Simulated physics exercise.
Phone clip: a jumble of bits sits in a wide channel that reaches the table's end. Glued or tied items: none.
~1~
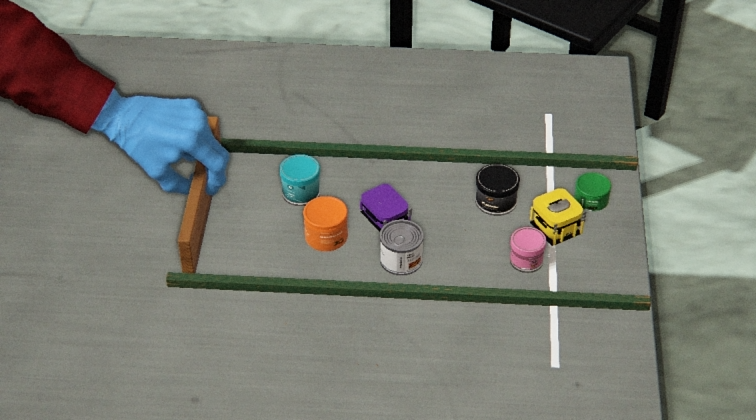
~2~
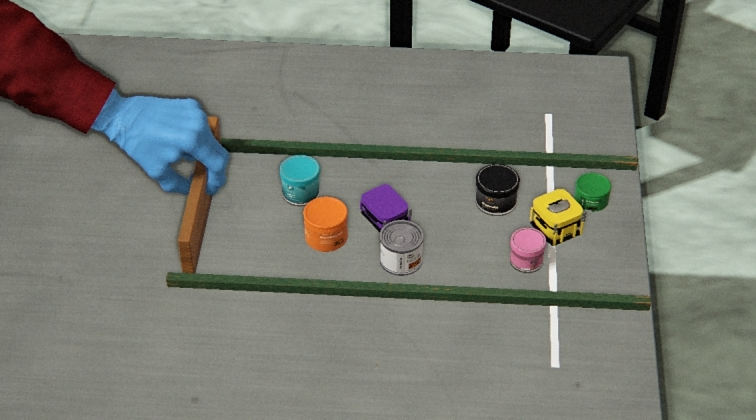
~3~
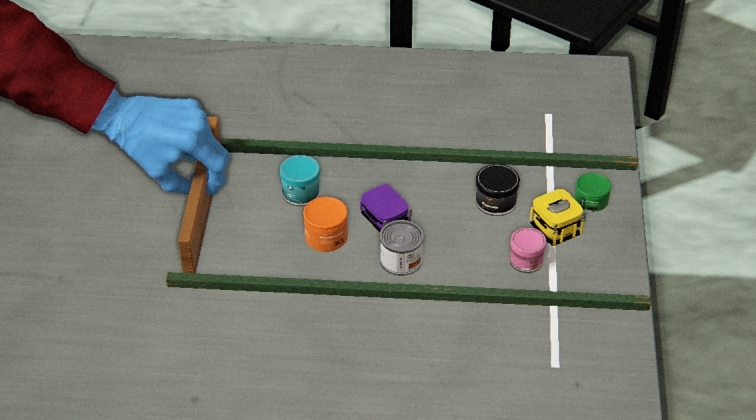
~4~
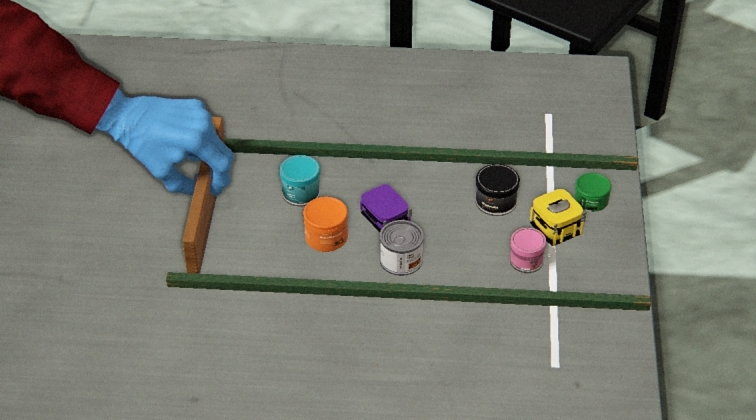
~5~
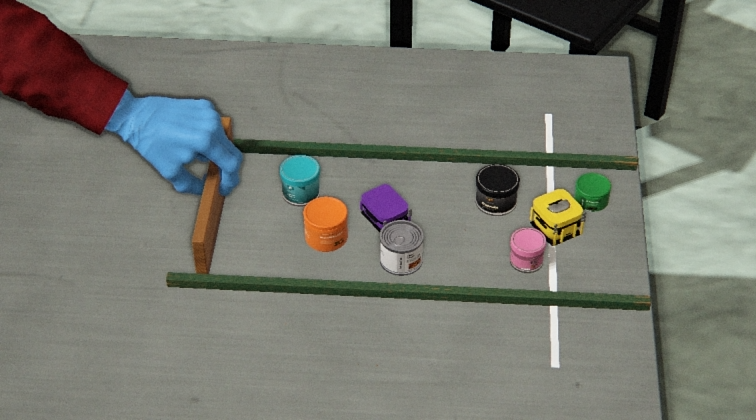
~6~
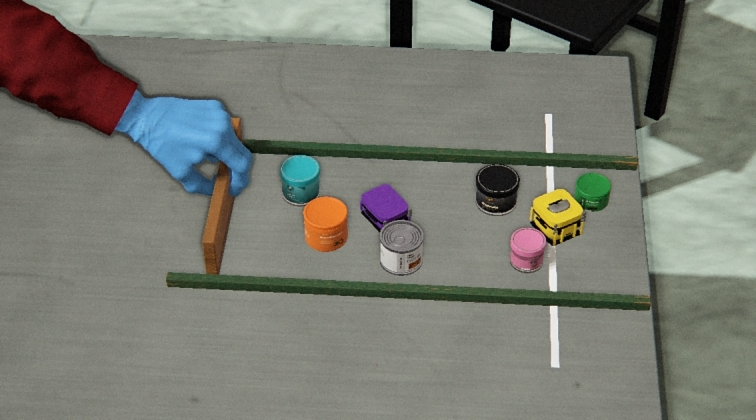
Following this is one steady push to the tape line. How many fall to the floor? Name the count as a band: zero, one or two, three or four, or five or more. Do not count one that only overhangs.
The count falls in the one or two band.
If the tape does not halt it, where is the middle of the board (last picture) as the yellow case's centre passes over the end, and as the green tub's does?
The middle is at (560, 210) when it's the yellow case, and at (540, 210) when it's the green tub.
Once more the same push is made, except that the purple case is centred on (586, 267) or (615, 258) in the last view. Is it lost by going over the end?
Placed there, the purple case keeps its spot, and in the other spot it keeps its spot.
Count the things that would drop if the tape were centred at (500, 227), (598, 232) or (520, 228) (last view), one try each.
Floor tally per try: 0 / 4 / 0.
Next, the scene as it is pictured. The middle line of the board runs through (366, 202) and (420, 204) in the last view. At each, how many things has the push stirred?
Counts: 4, 4.
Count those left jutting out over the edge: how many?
Looks like 1 of them.
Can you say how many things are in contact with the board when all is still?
It's touching 3 at the end.
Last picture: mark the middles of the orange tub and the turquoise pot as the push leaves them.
Orange tub: About (575, 239); turquoise pot: About (571, 187).
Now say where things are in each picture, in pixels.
The first frame shows green tub (593, 192); yellow case (557, 217); pink pot (528, 250); board (201, 194); tape (552, 229).
The second frame shows yellow case (557, 217); board (201, 194).
The third frame shows pink pot (528, 250); white pot (401, 248).
The fourth frame shows green tub (593, 192); purple case (385, 210).
The fifth frame shows yellow case (557, 217); orange tub (326, 225).
The sixth frame shows green tub (593, 192); yellow case (557, 217); pink pot (528, 250); board (224, 195); tape (552, 229).
Soon after, none off yet; green tub at rest near (593, 192); yellow case at rest near (557, 217); pink pot at rest near (528, 250).
In the end, the number that fall off is one or two; gone, green tub.
